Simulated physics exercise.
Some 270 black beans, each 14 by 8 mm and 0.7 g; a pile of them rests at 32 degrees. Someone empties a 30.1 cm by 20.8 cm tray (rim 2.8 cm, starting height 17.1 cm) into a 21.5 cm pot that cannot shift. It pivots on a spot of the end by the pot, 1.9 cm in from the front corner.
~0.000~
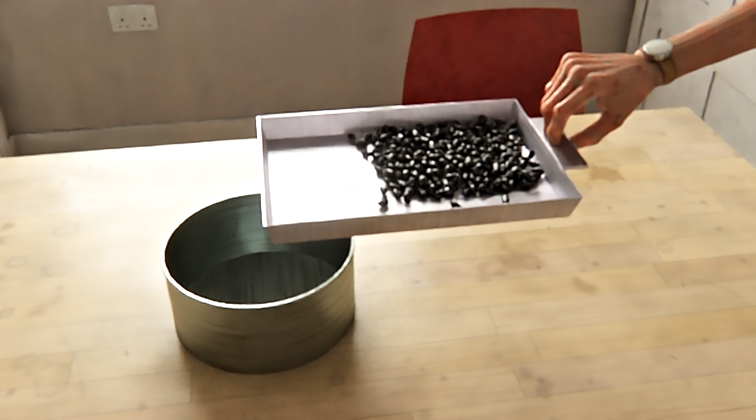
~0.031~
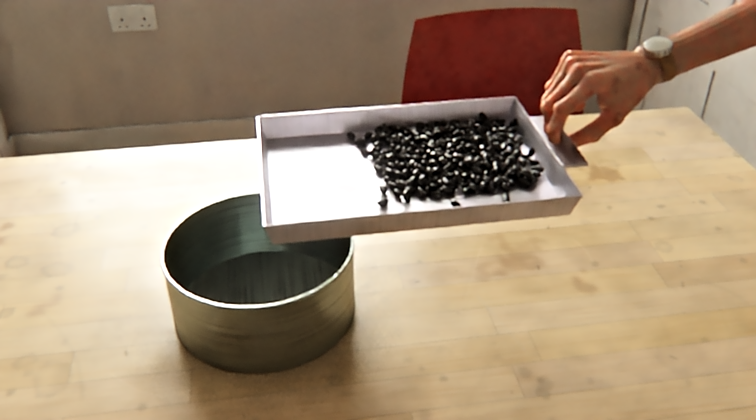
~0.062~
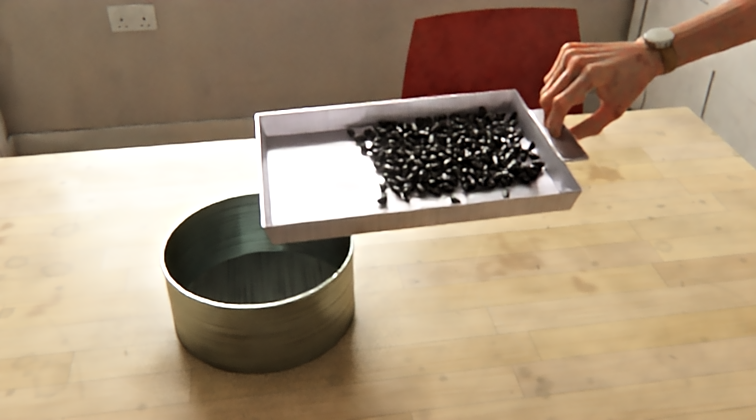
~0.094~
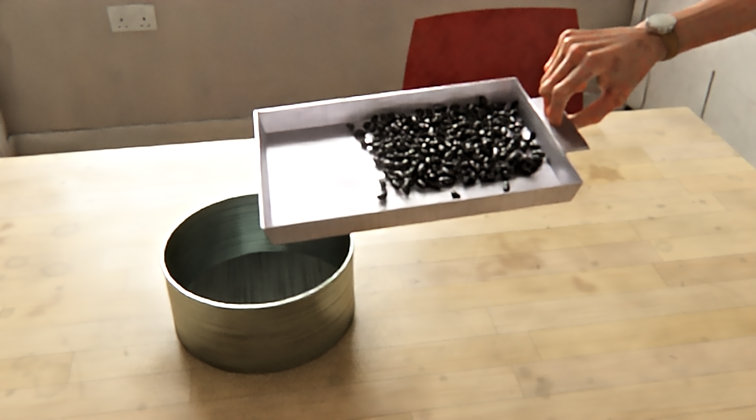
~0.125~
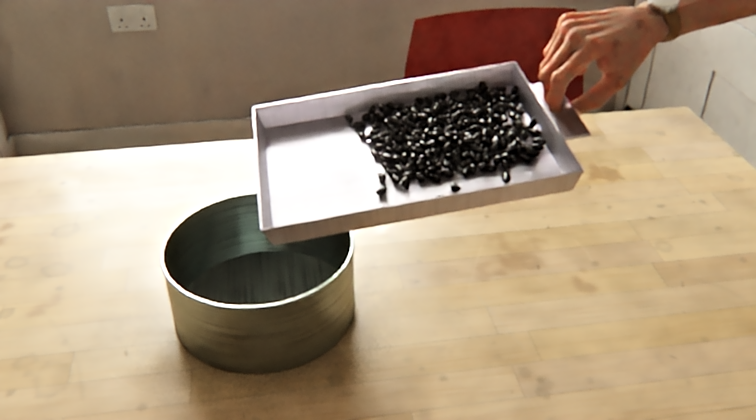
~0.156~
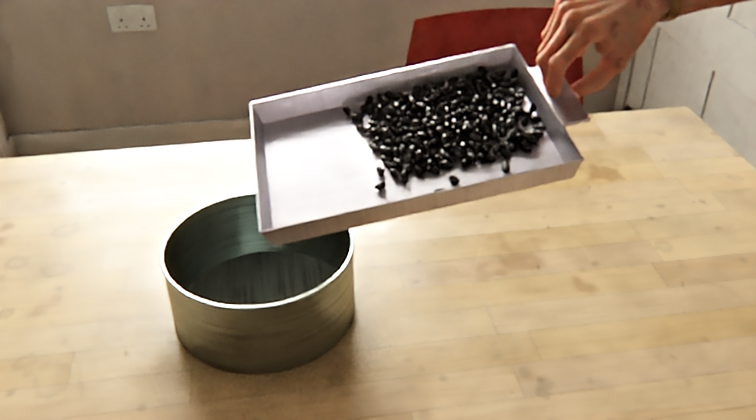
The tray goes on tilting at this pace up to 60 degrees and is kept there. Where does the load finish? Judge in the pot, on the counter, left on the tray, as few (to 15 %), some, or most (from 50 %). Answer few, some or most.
In the pot: Few; on the counter: Most; left on the tray: Some.
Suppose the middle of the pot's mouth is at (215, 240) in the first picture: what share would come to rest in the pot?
Some 0 per cent.
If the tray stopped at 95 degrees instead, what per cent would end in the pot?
It would be near 5 per cent.
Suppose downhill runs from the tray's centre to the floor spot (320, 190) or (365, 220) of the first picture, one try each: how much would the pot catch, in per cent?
Some 25 and 0 per cent.
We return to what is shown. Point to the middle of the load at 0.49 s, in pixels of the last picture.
Near (363, 92).
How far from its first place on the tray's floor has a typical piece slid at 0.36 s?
Roughly 1 cm.
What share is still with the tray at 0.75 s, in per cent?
Some 55 per cent of the load.
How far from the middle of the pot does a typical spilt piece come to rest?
Some 24 cm.
After 0.36 s, tilt 37 degrees; the tray holds 100 %, the pot 0 %.
After 0.49 s, tilt 53 degrees; the tray holds 100 %, the pot 0 %.
After 0.75 s, tilt 60 degrees; the tray holds 55 %, the pot 0 %.
At rest (2.3 s), pot 5 %, counter 65 %, tray 30 %.
